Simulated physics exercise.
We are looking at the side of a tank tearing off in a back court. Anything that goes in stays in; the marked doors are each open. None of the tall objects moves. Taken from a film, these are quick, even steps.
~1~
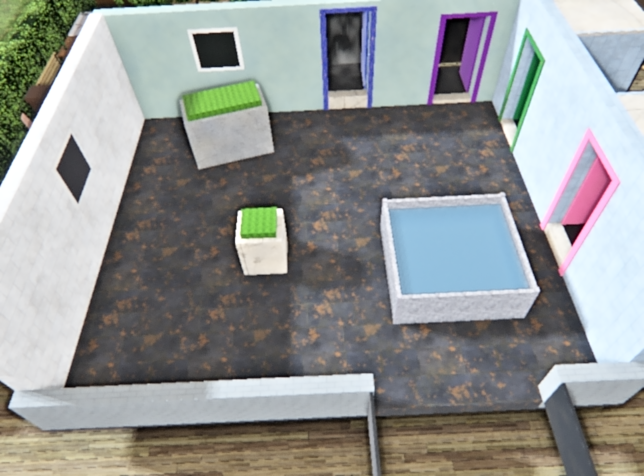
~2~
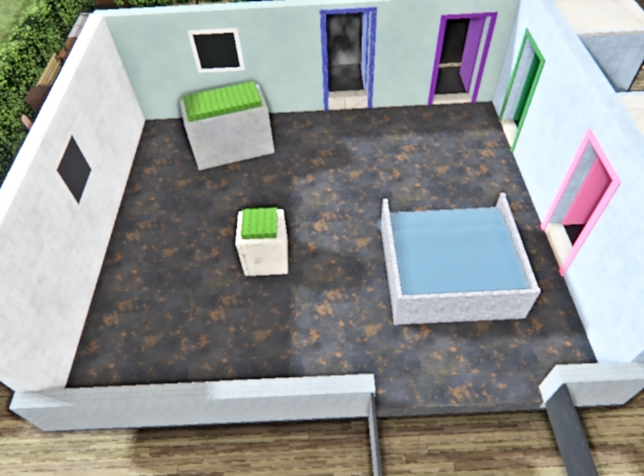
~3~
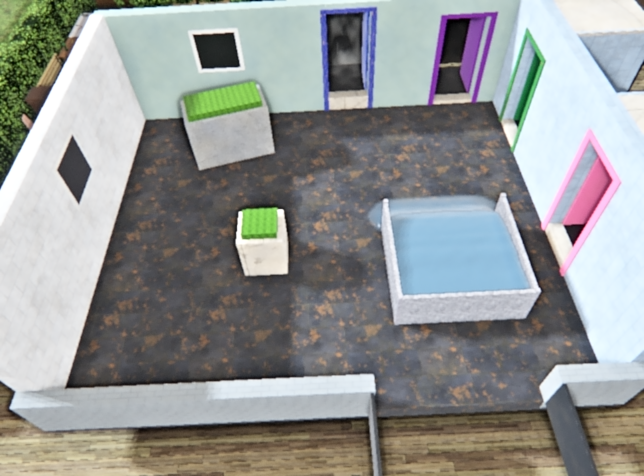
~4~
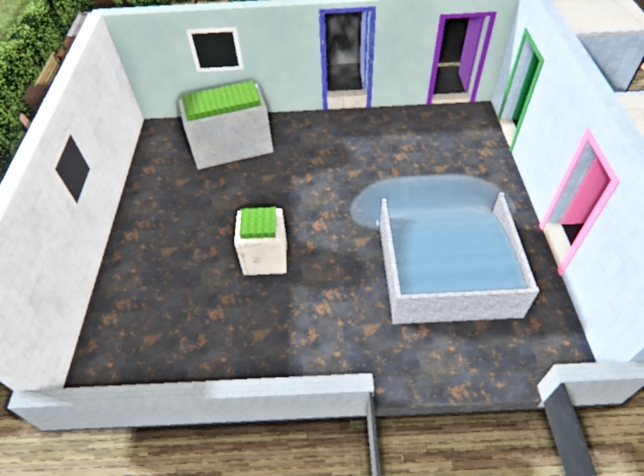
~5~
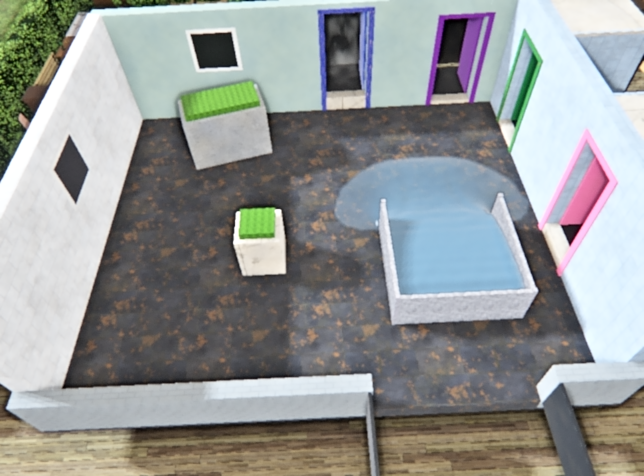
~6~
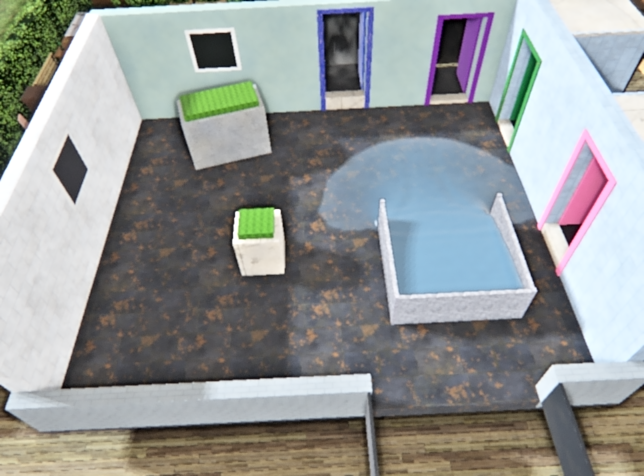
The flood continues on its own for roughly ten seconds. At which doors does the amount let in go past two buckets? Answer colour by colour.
At the end, the purple door exceeds the allowance there; the green door exceeds the allowance there; the pink door keeps inside the allowance there; the blue door keeps inside the allowance there.
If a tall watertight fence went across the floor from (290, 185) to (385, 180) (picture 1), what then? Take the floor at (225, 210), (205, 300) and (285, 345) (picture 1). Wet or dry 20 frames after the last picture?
In that order: Awash, free of water, not flooded.
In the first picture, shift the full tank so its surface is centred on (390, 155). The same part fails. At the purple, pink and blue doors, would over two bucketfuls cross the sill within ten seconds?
Log: Purple door breaks the limit; pink door misses the mark; blue door breaks the limit.
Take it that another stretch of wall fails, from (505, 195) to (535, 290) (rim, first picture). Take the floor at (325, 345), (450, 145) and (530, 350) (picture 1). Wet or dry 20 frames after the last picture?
As listed: Wet, awash, covered.
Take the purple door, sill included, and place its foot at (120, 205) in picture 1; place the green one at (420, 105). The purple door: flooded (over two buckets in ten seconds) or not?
Purple does not overflow.
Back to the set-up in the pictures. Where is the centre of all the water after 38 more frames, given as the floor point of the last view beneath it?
Near pixel (350, 169).
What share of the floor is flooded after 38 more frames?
About 60 percent.
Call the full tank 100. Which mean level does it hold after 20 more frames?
16 percent or so.
A moment on, water covers 30 % of the floor; the purple door under two buckets in, the green door wet at the sill, nothing in, the pink door not reached, the blue door wet at the sill, nothing in.
Next, water covers 35 % of the floor; the purple door far over two buckets in, the green door under two buckets in, the pink door not reached, the blue door wet at the sill, nothing in.
Then, water covers 40 % of the floor; the purple door far over two buckets in, the green door over two buckets in, the pink door wet at the sill, nothing in, the blue door wet at the sill, nothing in.
Later, water covers 60 % of the floor; the purple door far over two buckets in, the green door over two buckets in, the pink door wet at the sill, nothing in, the blue door wet at the sill, nothing in.
In the end, water covers 90 % of the floor; the purple door far over two buckets in, the green door over two buckets in, the pink door wet at the sill, nothing in, the blue door wet at the sill, nothing in.
